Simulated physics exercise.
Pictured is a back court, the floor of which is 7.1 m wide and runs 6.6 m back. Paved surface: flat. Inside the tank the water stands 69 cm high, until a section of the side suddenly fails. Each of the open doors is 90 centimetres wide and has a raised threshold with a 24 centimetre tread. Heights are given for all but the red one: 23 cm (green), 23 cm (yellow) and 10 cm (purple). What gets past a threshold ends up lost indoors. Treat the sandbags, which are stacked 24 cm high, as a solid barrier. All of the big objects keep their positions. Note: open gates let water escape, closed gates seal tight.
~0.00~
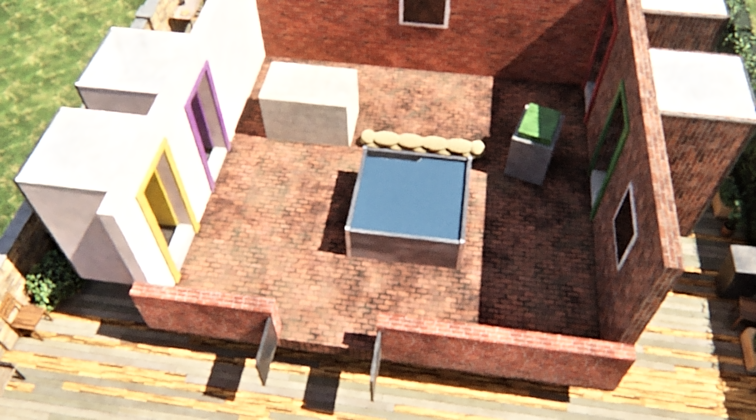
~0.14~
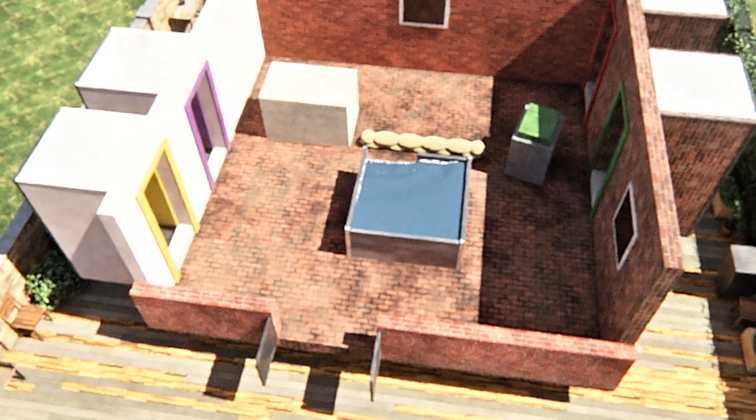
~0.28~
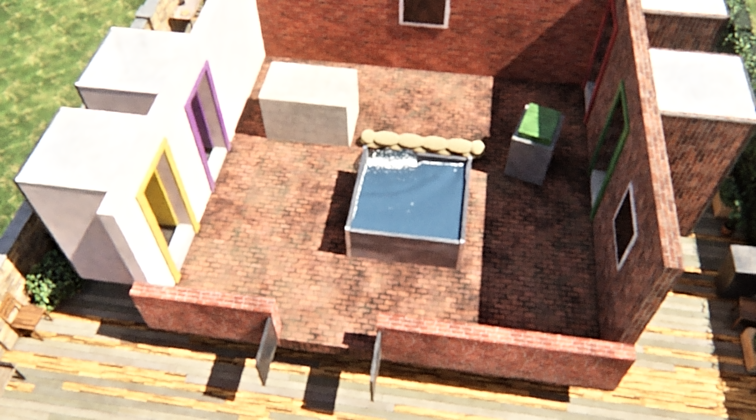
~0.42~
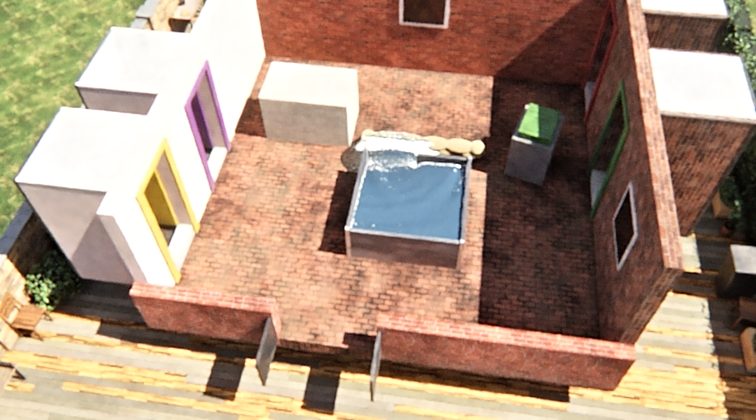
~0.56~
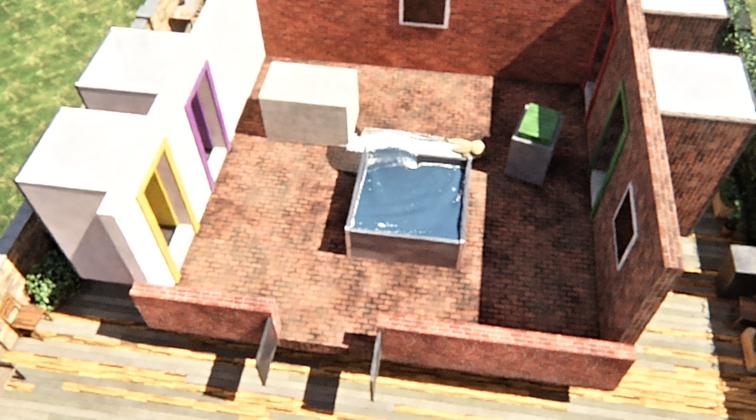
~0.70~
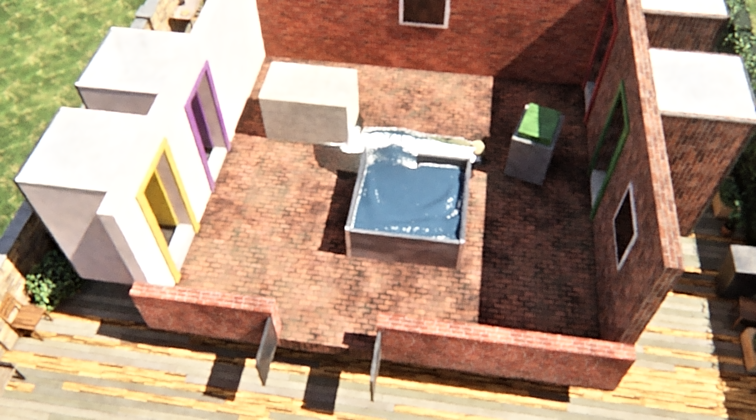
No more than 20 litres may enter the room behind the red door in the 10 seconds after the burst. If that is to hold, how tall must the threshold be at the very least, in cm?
Close to 9 cm is just enough.
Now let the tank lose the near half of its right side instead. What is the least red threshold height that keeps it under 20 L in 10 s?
In that case about 11.5 cm.
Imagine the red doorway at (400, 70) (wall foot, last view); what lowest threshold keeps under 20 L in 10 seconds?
Roughly 16 cm, give or take.
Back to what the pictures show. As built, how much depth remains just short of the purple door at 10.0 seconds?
It stands about 5.5 centimetres deep.
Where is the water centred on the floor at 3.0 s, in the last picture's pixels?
Approximately (402, 175).
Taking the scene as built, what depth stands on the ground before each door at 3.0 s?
Green door 7 cm, yellow door 5 cm, red door 0 cm, purple door 16 cm.
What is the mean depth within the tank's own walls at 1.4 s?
Close to 46 cm deep on average.
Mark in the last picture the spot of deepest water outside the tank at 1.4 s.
(392, 155).
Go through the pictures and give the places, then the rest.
The tank at (411, 195) is whole and still, 69 cm deep; the red door at (597, 67) is dry, in the first picture.
Water pours out on the far side and has run 0.3 m, to a hidden place; about 9 cm deep outside, 69 cm at the back, in the second picture.
The gap is on the far side, the front 0.7 m out at (377, 149); the back of the tank holds 69 cm, in the third picture.
The gap is on the far side, the front 0.9 m out at (388, 135); the back of the tank holds 69 cm, in the fourth picture.
The front is at (355, 130), 1.3 m from the gap on the far side; 2.0 m2 of floor is wet, 64 cm left at the back, in the fifth picture.
Water pours out on the far side and has run 1.7 m, to (358, 117); about 11 cm deep outside, 57 cm at the back; 2.8 m in a straight line remain to the red door at (597, 67), in the sixth picture.
After 1.4 s water covers 20 % of the floor, deepest (48 cm) near (392, 155); it has not reached the red door.
After 3.0 s water covers 50 % of the floor, deepest (31 cm) near (392, 155); it has not reached the red door.
After 10.0 s water covers 95 % of the floor, deepest (10 cm) near (414, 342); 5 cm at the red door, 0 litres in over its 25 cm threshold.
At the red door as built, the water arrived by 3.7 s and peaked near 15 cm at 4.0 s.
With a threshold of 8 cm, 28 litres would have come in within the 10 s; with 11 cm, 9 litres. So under 20 litres takes about 9 cm.
